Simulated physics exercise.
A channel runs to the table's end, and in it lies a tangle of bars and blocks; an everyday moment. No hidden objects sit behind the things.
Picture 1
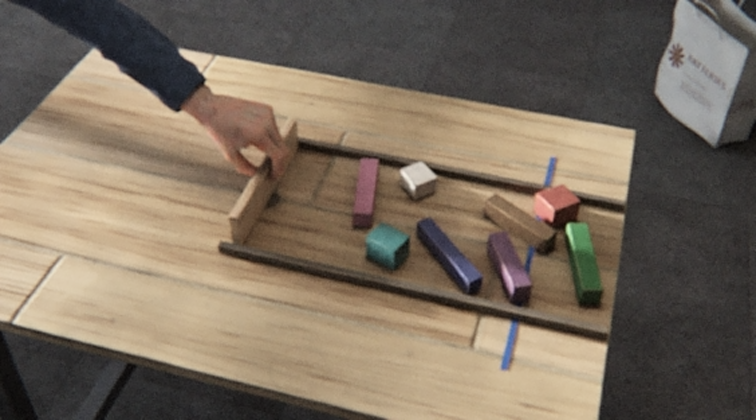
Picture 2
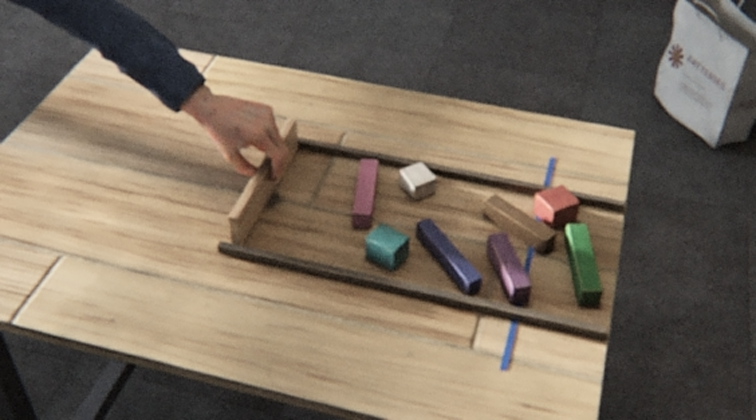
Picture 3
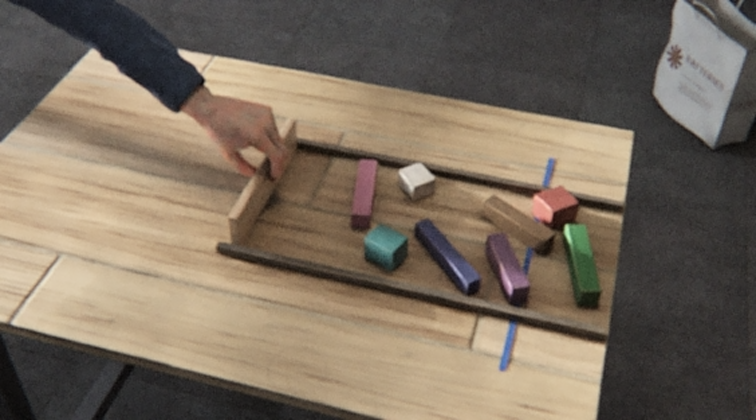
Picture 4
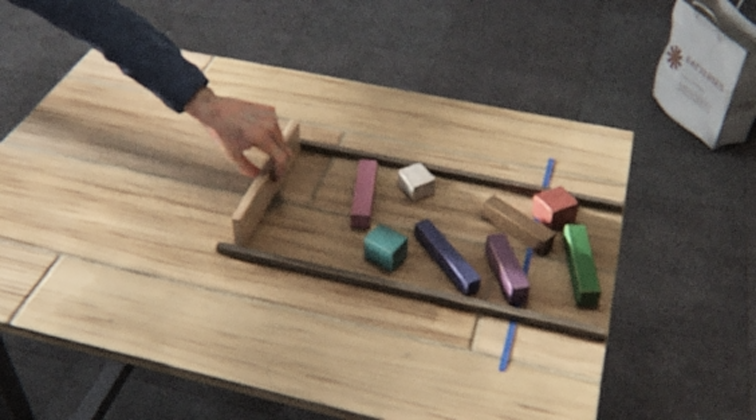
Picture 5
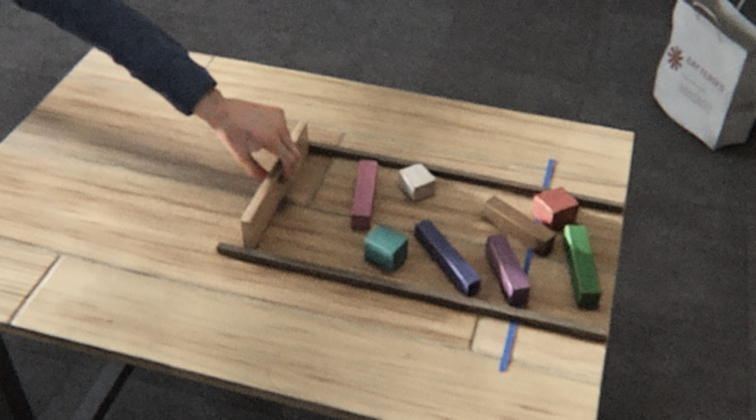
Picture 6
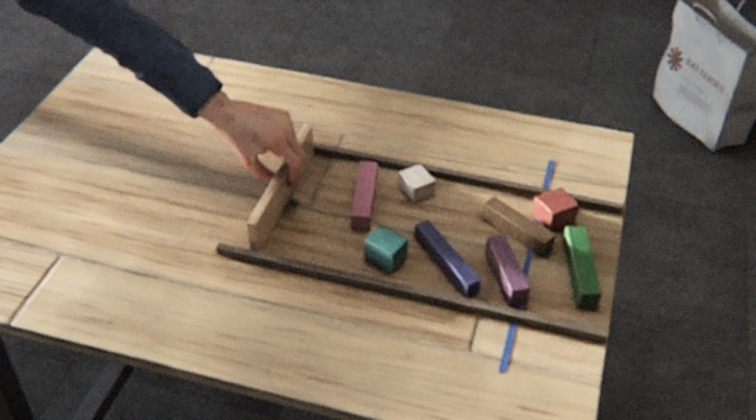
A hand sliding an upright wooden board slightly rightward along a tabletop channel, while the scattered coloured bars and blocks lie still.
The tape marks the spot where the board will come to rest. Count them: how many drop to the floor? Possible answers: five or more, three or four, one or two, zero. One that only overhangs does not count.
The count of pieces that drop is one or two, then.
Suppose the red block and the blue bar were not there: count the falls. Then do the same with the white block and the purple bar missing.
Count: 0 (first case); 0 (second).
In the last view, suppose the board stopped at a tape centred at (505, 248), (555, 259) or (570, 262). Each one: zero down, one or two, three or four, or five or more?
The counts for the three tapes are none at all, three to four and three or four.
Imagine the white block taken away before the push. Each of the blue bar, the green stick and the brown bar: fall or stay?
Blue bar: Is still there; green stick: Is gone; brown bar: Is still there.
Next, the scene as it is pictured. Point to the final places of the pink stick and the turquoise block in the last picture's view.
In the last picture, roughly (544, 232) and (541, 279).
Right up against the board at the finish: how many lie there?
The count comes out at 2.
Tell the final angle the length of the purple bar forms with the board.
I'd say it's about 20° out of line.
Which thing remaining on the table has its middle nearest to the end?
The red block is the one you want.
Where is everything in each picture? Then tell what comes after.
Green stick (583, 263); red block (557, 206); purple bar (509, 267); board (266, 180); tape (531, 250), in the first picture.
Red block (557, 207); white block (418, 181), in the second picture.
Purple bar (507, 267); blue bar (447, 255), in the third picture.
Green stick (581, 264); board (269, 181), in the fourth picture.
Red block (556, 208); turquoise block (386, 248), in the fifth picture.
Green stick (582, 266); red block (556, 209); purple bar (507, 269); board (283, 186); tape (530, 253), in the sixth picture.
Soon after, none off yet; green stick at rest near (582, 266); red block at rest near (556, 209); purple bar at rest near (507, 269).
Then, none off yet; green stick moved a little near (595, 267); red block moved about its own width near (576, 214); purple bar moved a little near (552, 278).
At rest, the number that fall off is one or two; fallen, green stick.
